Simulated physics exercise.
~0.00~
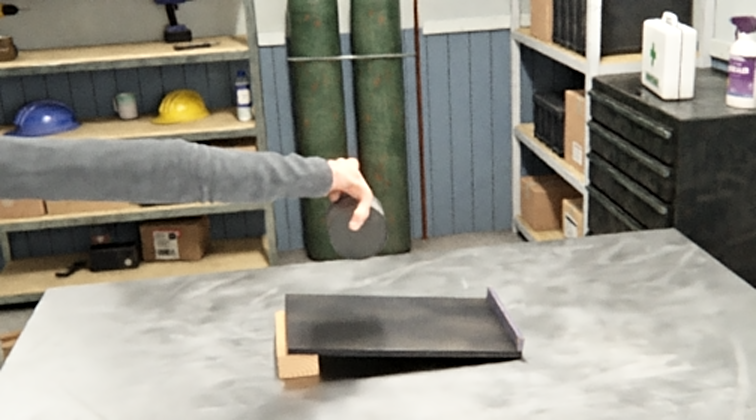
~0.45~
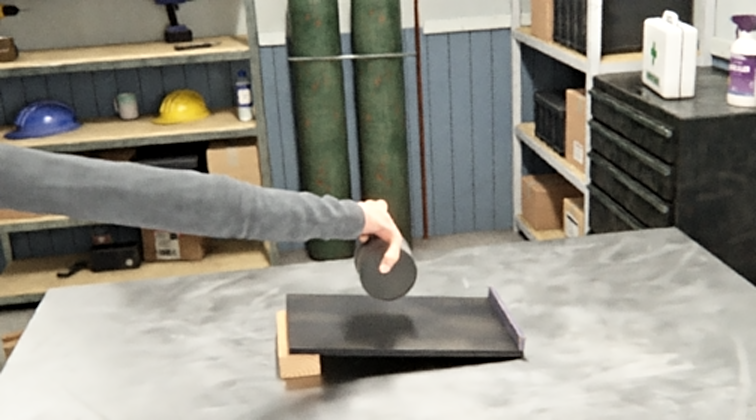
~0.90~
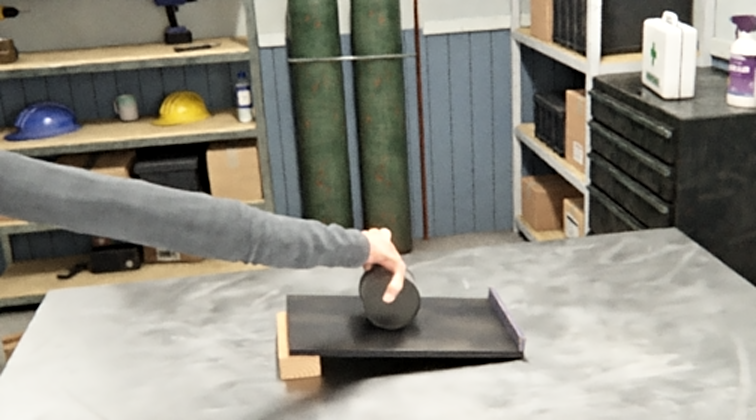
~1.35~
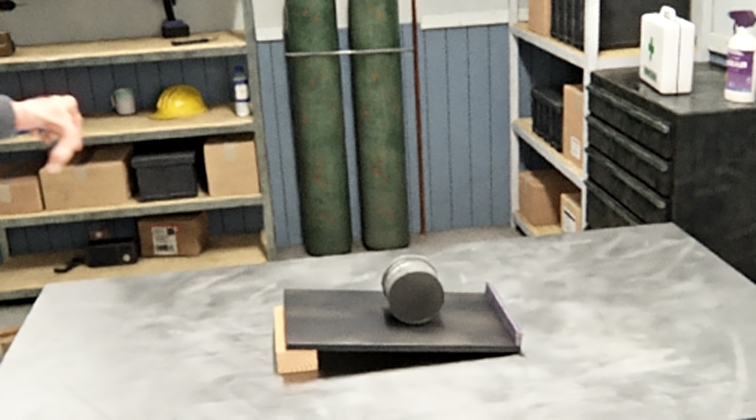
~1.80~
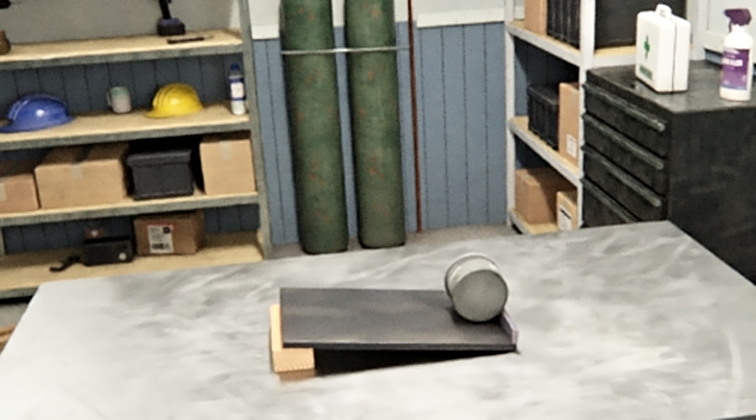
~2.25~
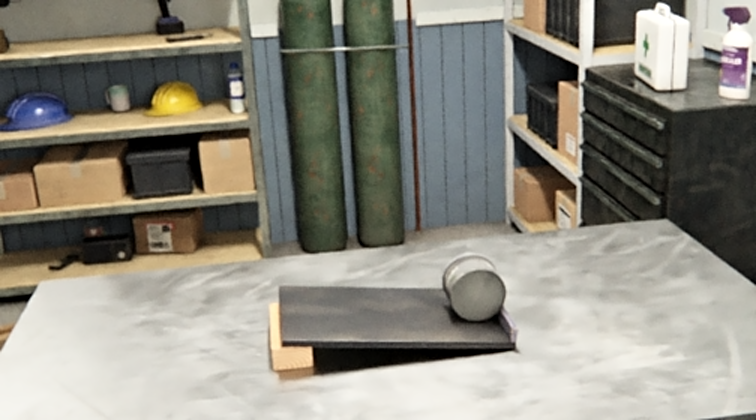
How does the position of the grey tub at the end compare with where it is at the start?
At the start the grey tub is held in a hand above the board, and at the end it rests lower and further right, on the board beside the raised edge at its right end.
